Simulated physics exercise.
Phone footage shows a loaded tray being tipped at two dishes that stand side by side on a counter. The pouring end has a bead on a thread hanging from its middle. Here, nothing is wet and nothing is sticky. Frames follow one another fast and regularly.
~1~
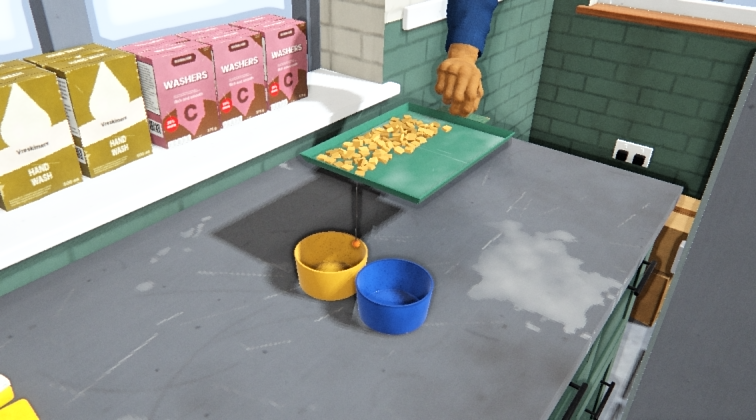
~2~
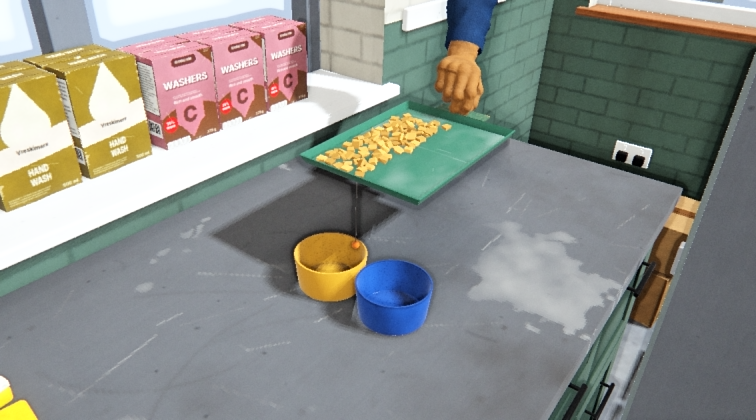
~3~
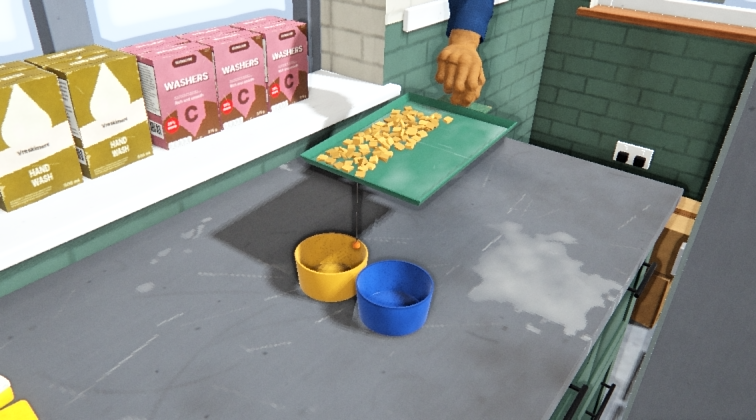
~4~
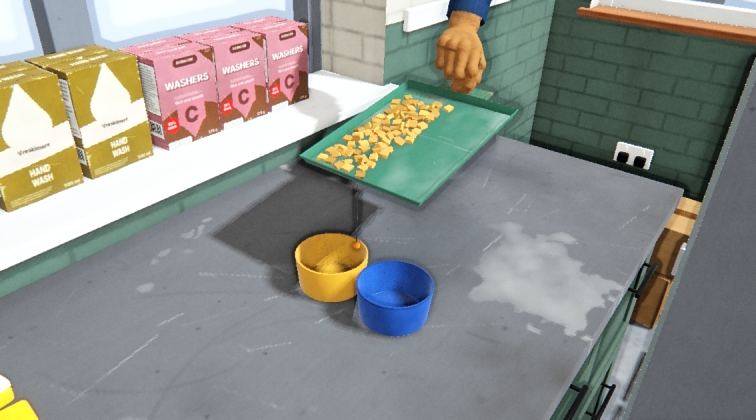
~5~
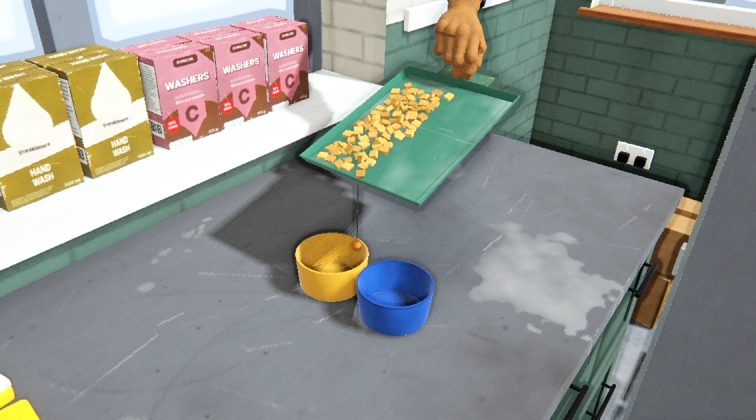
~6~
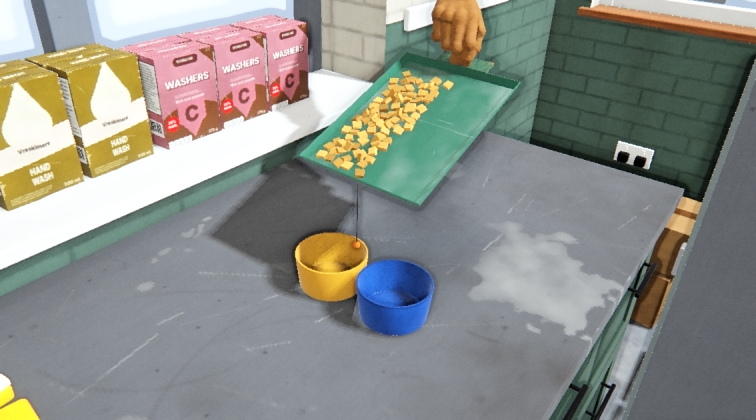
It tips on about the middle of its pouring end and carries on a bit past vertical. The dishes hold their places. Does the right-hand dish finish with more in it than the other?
No.
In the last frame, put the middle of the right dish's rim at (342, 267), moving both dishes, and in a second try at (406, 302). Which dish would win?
The dish to the right, then the dish to the left.
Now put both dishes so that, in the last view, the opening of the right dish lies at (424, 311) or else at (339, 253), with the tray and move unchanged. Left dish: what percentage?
First try: Roughly 40 per cent; second try: Roughly 0 per cent.
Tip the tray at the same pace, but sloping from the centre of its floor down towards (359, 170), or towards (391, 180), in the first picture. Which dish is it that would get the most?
Try 1: The left-side dish; try 2: The right-side dish.
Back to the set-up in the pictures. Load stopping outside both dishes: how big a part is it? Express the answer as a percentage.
Somewhere around 40 in a hundred.
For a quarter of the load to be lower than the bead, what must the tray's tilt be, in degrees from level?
Approx. reading: About 75°.
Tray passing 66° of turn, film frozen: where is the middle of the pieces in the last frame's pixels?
The load is centred around (341, 173).
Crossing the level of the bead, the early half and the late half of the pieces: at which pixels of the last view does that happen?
The opening part goes through (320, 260); what follows goes through (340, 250).
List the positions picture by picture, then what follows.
The first frame shows corners of the pouring end (306, 153) and (418, 195), level; middle of the load (385, 140), cereal squares; left dish (308, 280); right dish (371, 314); bead on its thread (356, 244).
The second frame shows corners of the pouring end (306, 154) and (418, 196), level; middle of the load (385, 139).
The third frame shows corners of the pouring end (306, 154) and (418, 197), tipped barely, level across its low end; middle of the load (386, 136).
The fourth frame shows corners of the pouring end (306, 155) and (418, 199), tipped a little, level across its low end; middle of the load (386, 129).
The fifth frame shows corners of the pouring end (306, 154) and (418, 199), tipped clearly, level across its low end; middle of the load (385, 123).
The sixth frame shows corners of the pouring end (305, 154) and (418, 200), tipped clearly, level across its low end; middle of the load (384, 116); left dish (308, 281); right dish (371, 315).
Just after the last frame, tray tipped steeply; roughly two thirds on the tray; roughly a quarter in the air.
A moment on, tray tipped past a quarter turn; roughly a quarter in the right dish; roughly a third in the left dish; roughly a third outside both; just a few in the air.
Further on, tray tipped past a quarter turn; roughly a quarter in the right dish; roughly a third in the left dish; roughly half outside both.
When it is over, tray tipped past a quarter turn; roughly a quarter in the right dish; roughly a third in the left dish; roughly half outside both.
